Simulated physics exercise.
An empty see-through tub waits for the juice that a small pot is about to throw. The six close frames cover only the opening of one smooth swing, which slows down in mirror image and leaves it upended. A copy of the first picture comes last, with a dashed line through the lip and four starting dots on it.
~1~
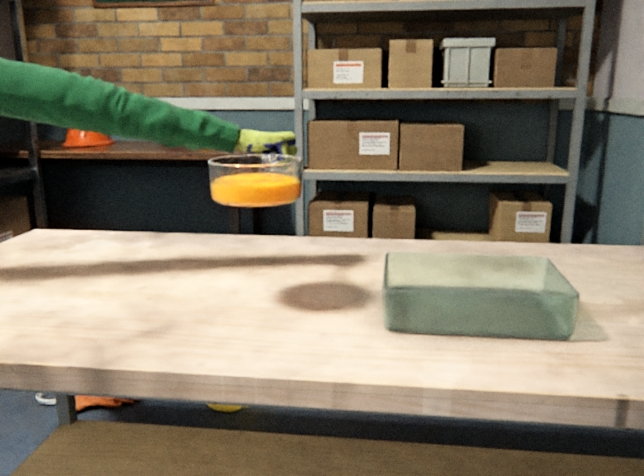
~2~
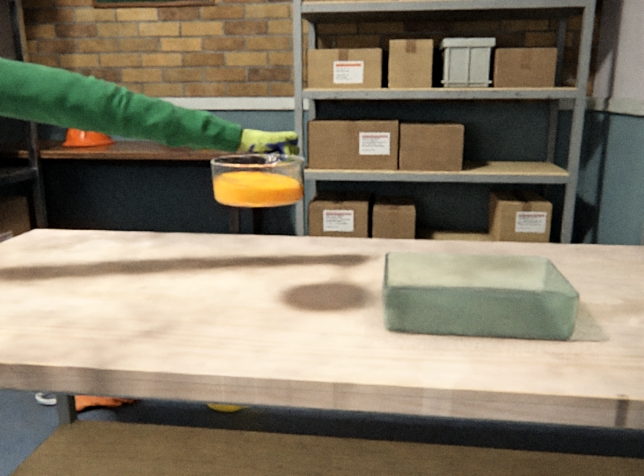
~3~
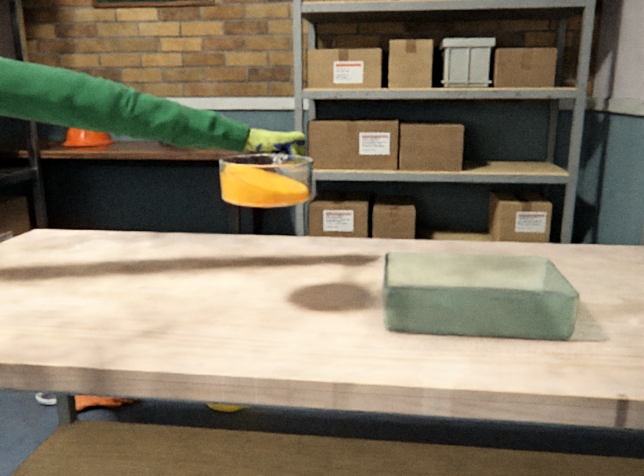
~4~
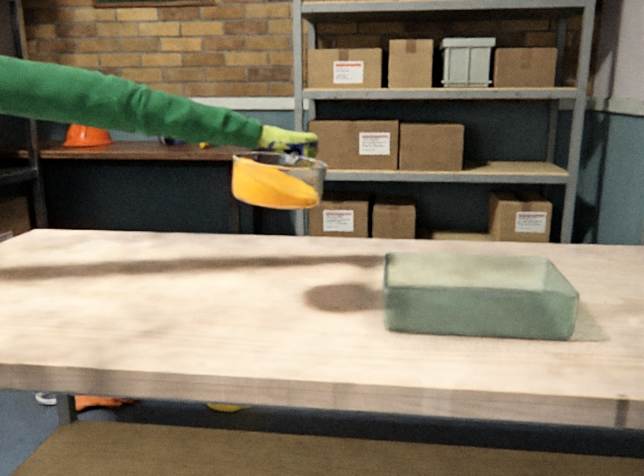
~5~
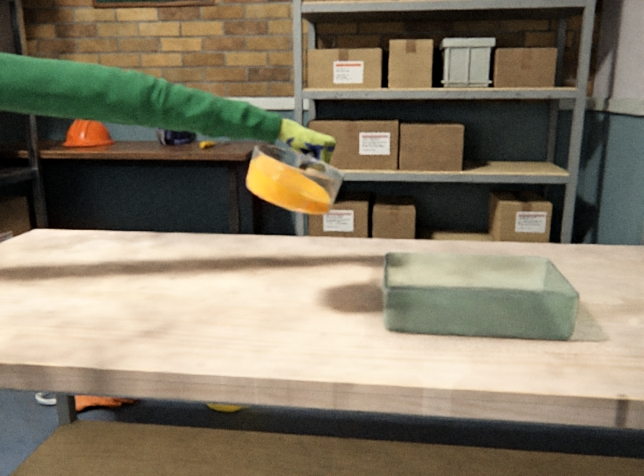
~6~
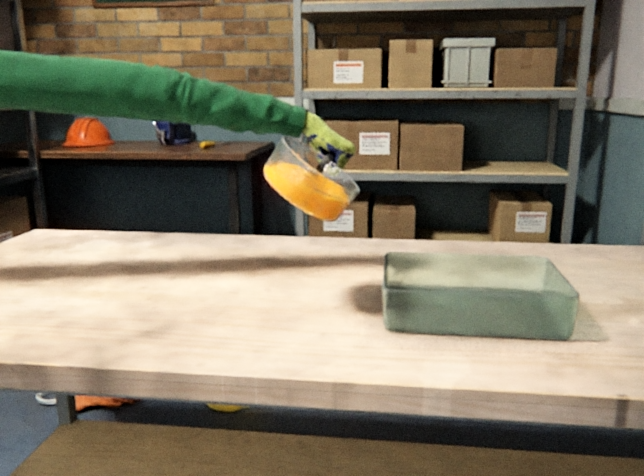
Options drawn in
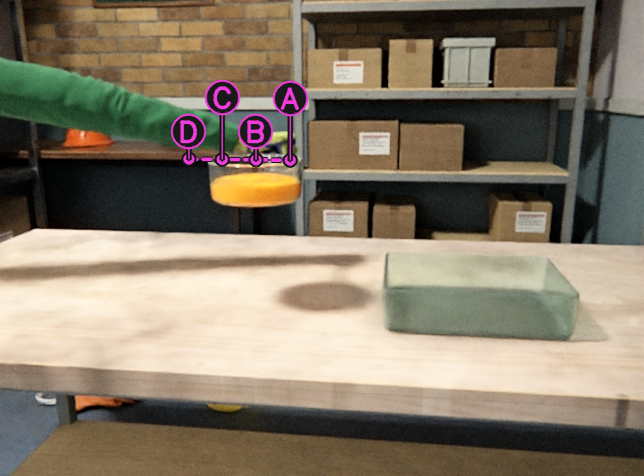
A green-sleeved arm moves a small pot of orange juice right and tilts it rightward.
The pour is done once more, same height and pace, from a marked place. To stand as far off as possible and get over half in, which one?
Go for B.
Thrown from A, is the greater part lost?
No.
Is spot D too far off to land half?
Yes, that goes wrong.
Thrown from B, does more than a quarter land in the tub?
Yes.
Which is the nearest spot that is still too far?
It is C.
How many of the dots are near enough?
Two.
On the marked copy, A at (290, 160); B at (255, 159); C at (222, 159); D at (188, 159).
Choosing A, about 74 % lands in the tub, 5 % falls short and 21 % goes beside or beyond.
Choosing B, about 68 % lands in the tub, 18 % falls short and 14 % goes beside or beyond.
Choosing C, about 28 % lands in the tub, 66 % falls short and 6 % goes beside or beyond.
Choosing D, about 0 % lands in the tub, 98 % falls short.
